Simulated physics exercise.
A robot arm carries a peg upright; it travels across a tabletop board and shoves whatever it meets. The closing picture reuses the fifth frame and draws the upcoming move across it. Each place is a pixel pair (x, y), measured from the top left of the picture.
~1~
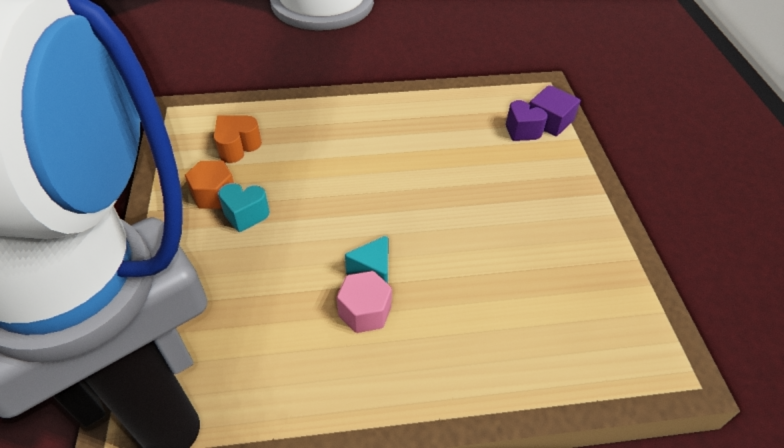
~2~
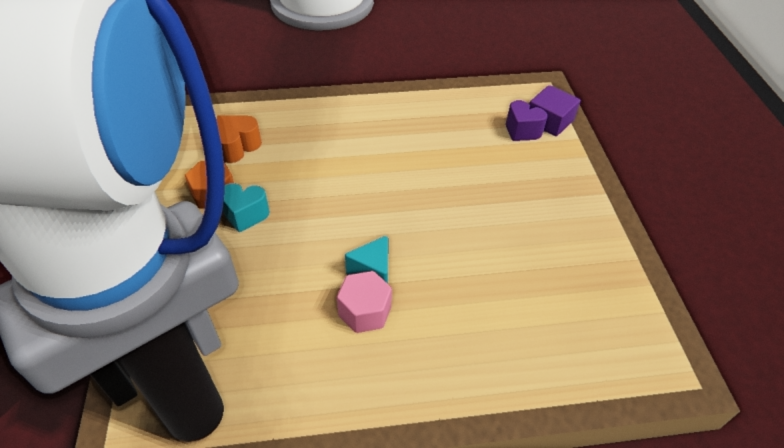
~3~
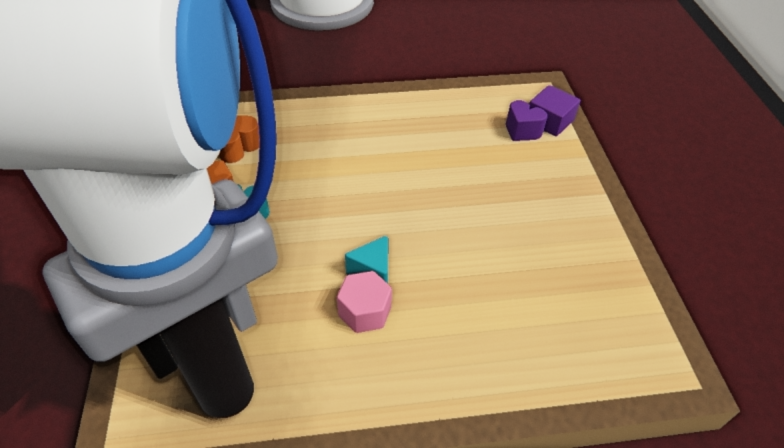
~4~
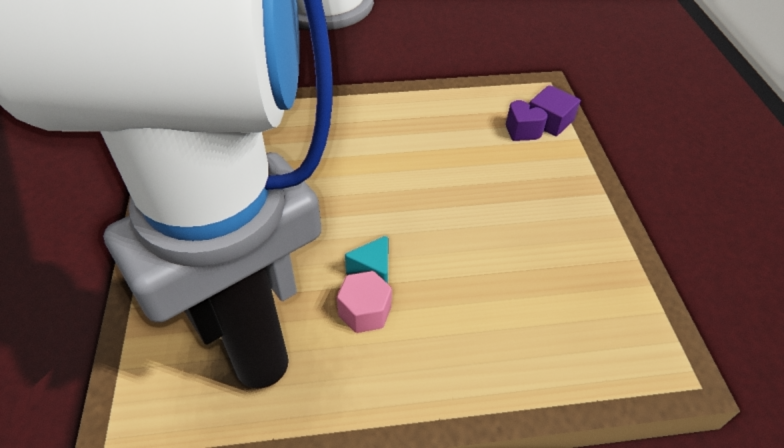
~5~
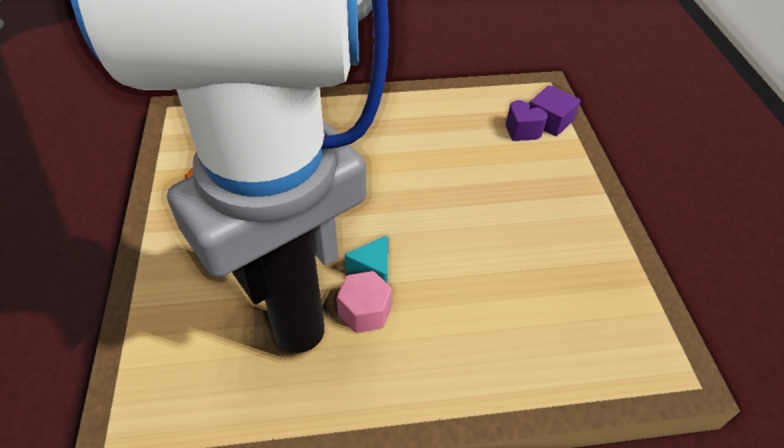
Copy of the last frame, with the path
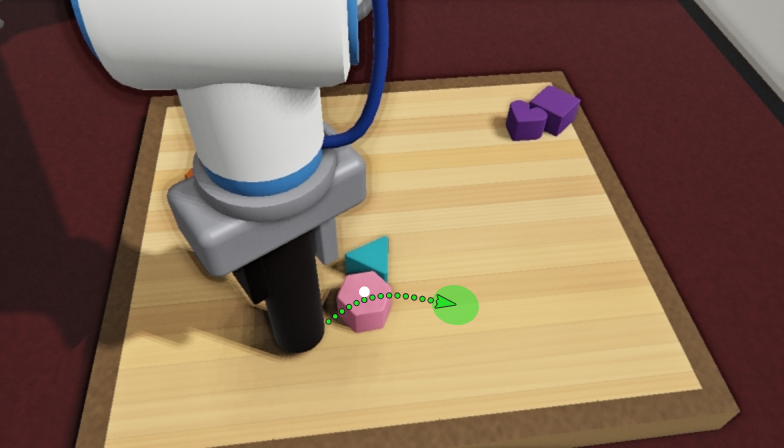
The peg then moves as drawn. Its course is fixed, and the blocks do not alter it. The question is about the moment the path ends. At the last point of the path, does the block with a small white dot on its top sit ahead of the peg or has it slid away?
Still in front.
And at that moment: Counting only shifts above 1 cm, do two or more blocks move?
Yes, that is how it ends up.
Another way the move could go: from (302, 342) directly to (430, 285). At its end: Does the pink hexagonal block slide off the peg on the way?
In short: No.
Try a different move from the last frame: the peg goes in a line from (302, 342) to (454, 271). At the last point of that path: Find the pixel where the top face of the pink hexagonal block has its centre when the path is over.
It sits at (498, 238).
The drawn path runs from (302, 342) through (347, 308) and (400, 296) to (455, 305); the dot is on the pink hexagonal block.
The first path, step by step. One third of the way, peg at (347, 296); pink hexagonal block at (395, 281), turned 25° clockwise; turquoise triangular block at (383, 247), turned 40° anticlockwise.
Two thirds of the way, peg at (402, 284); pink hexagonal block at (450, 272), turned 35° clockwise; turquoise triangular block at (385, 244), turned 40° anticlockwise.
At the end, peg at (458, 293); pink hexagonal block at (503, 271); turquoise triangular block at (385, 244), turned 40° anticlockwise.
